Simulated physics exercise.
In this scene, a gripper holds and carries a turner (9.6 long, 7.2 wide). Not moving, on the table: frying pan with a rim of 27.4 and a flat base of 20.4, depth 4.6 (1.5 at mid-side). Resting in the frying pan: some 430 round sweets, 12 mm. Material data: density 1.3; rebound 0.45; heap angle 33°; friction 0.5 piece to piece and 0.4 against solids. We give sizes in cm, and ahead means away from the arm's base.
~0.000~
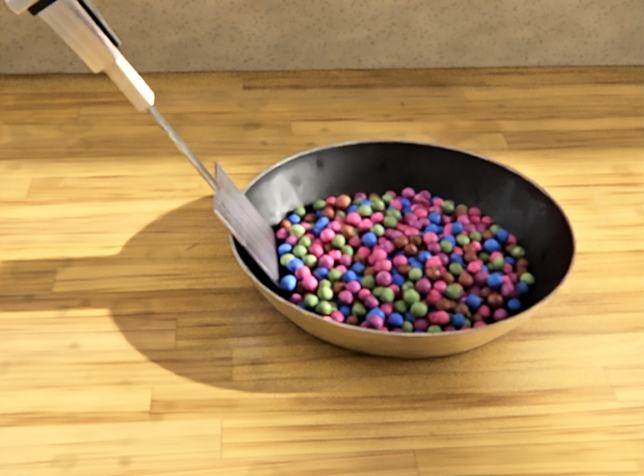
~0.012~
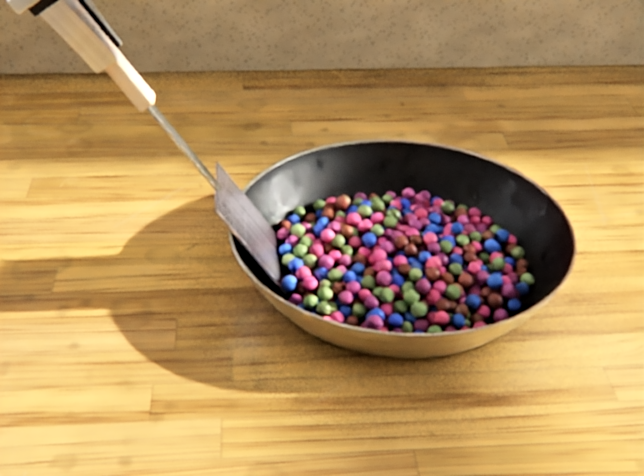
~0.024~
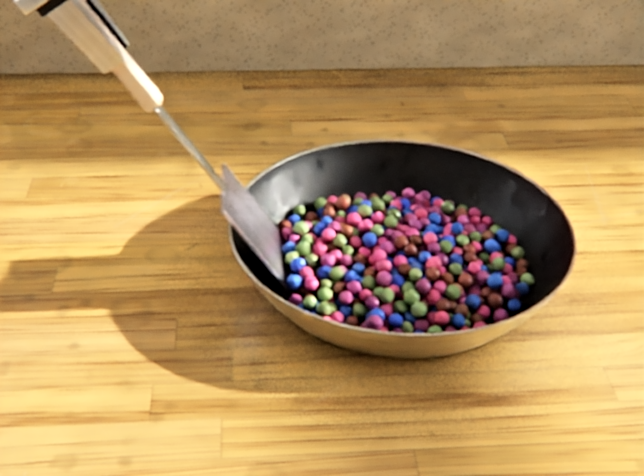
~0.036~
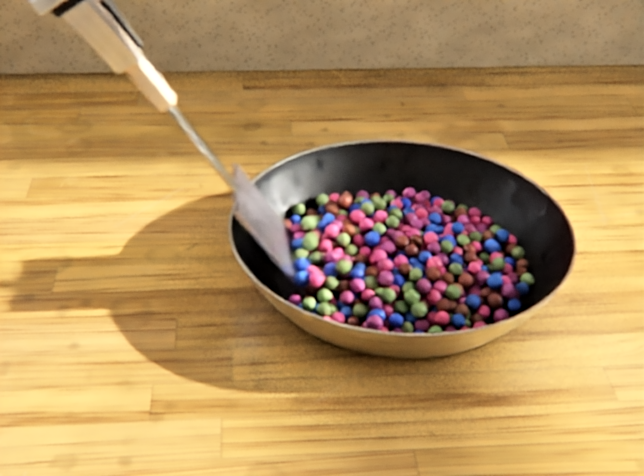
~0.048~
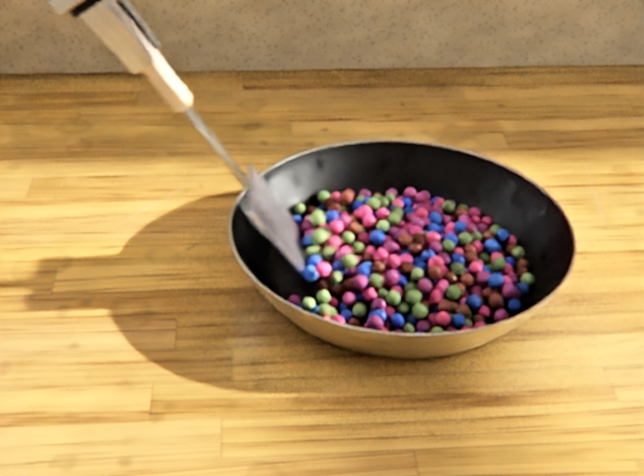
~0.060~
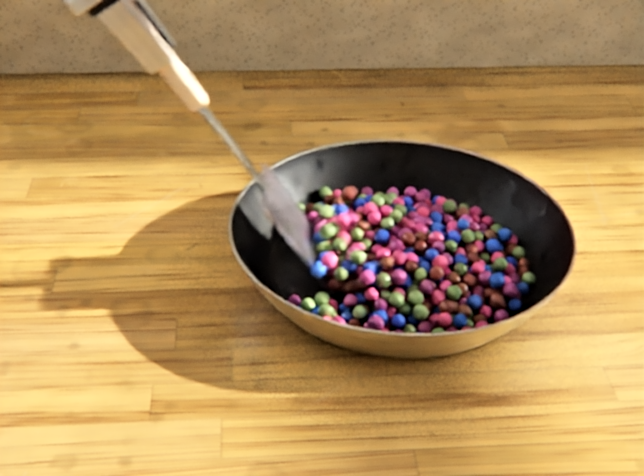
A dark frying pan with a pale outer side, filled with small round sweets in pink, blue, green and reddish brown, sits on a sunlit wooden tabletop before a speckled wall, seen from above at an angle. At the upper left, a gripper holds a turner, its flat metal blade inside the pan's left side. The turner is still at first, then slides steadily right, pushing nearby sweets and baring dark pan behind it, while pan and camera stay still.
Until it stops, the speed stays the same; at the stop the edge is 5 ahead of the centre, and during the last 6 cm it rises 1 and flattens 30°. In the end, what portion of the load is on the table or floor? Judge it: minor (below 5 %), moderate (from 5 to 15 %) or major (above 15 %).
My judgement: Minor.
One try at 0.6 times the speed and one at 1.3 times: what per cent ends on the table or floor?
The two tries give roughly 0 and 0 in a hundred.
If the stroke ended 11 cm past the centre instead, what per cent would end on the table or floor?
Near 15 per cent.
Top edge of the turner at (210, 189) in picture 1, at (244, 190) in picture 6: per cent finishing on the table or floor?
Some 0 percent ends up on the table or floor.
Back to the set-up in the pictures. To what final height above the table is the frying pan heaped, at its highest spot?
Some 5.5 cm.
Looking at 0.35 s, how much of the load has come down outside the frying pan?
I'd say close to 0 in a hundred.
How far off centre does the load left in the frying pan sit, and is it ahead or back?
Roughly 4.0 cm ahead of the centre.
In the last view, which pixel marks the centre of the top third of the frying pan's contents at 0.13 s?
Centre: Approx. (416, 246) in the last view.
After 0.10 s, sloping 57°, highest piece 8 above the table; 432 in the frying pan.
After 0.13 s, sloping 45°, highest piece 9 above the table; 432 in the frying pan.
After 0.35 s, sloping 27°, highest piece 5 above the table; 428 in the frying pan, 4 on the table or floor.
After 1.40 s, sloping 27°, highest piece 5 above the table; 428 in the frying pan, 4 on the table or floor.
At rest, 428 in the frying pan, 4 on the table or floor. That is 1 % on the table or floor.
